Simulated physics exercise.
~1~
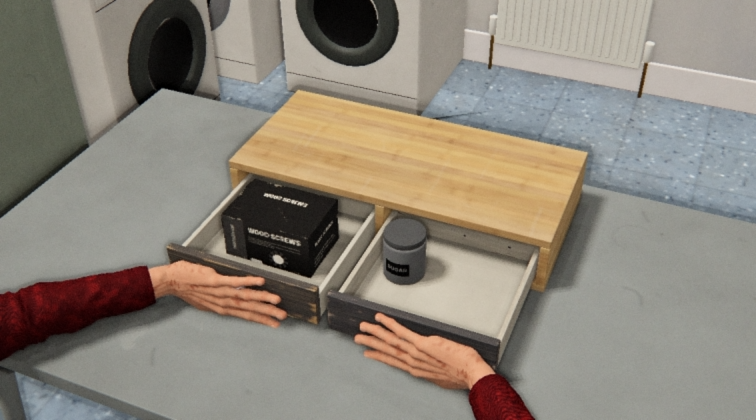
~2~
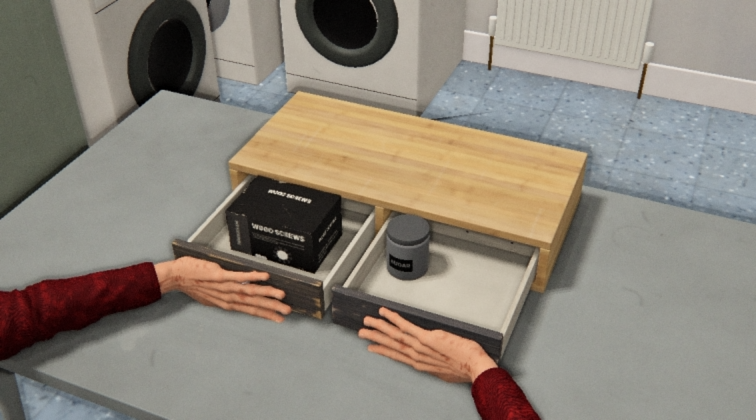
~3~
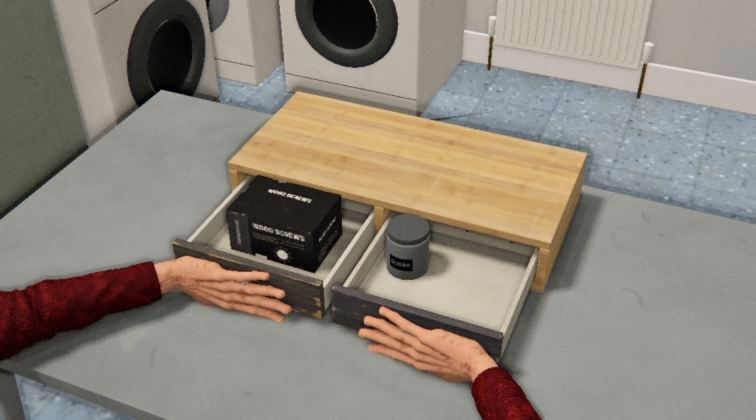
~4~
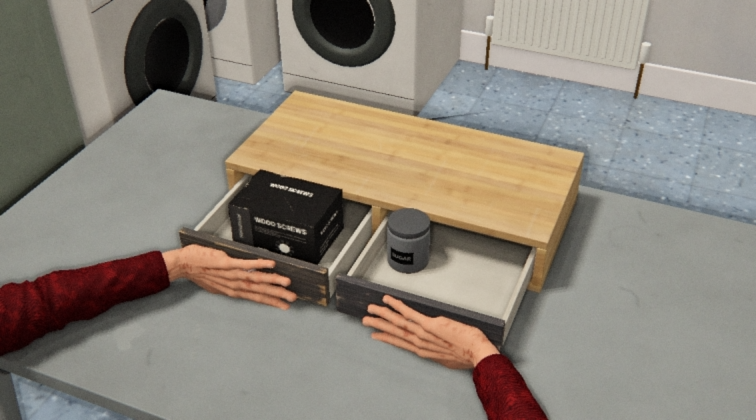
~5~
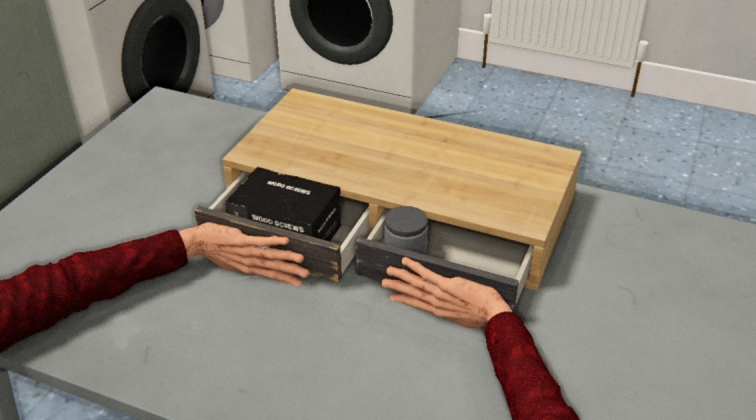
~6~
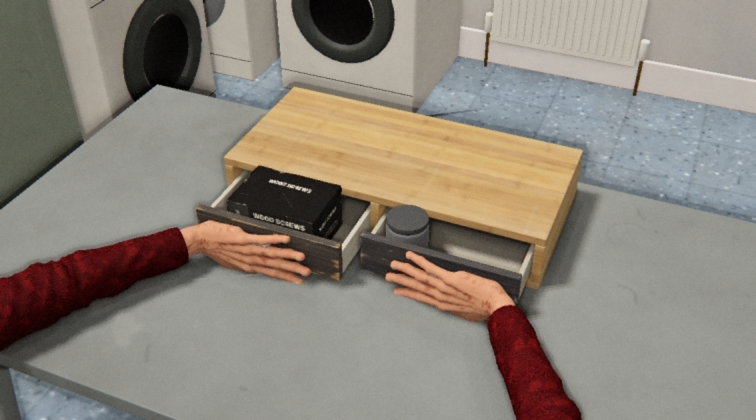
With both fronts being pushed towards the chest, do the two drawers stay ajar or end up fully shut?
Both drawers stay ajar. They slide partway in under the hands and are still partly open at the end.
Two drawers, the left holding a black box and the right a grey jar, slid partway into a low wooden chest as a pair of hands pushed their dark fronts, and both were still ajar at the end.
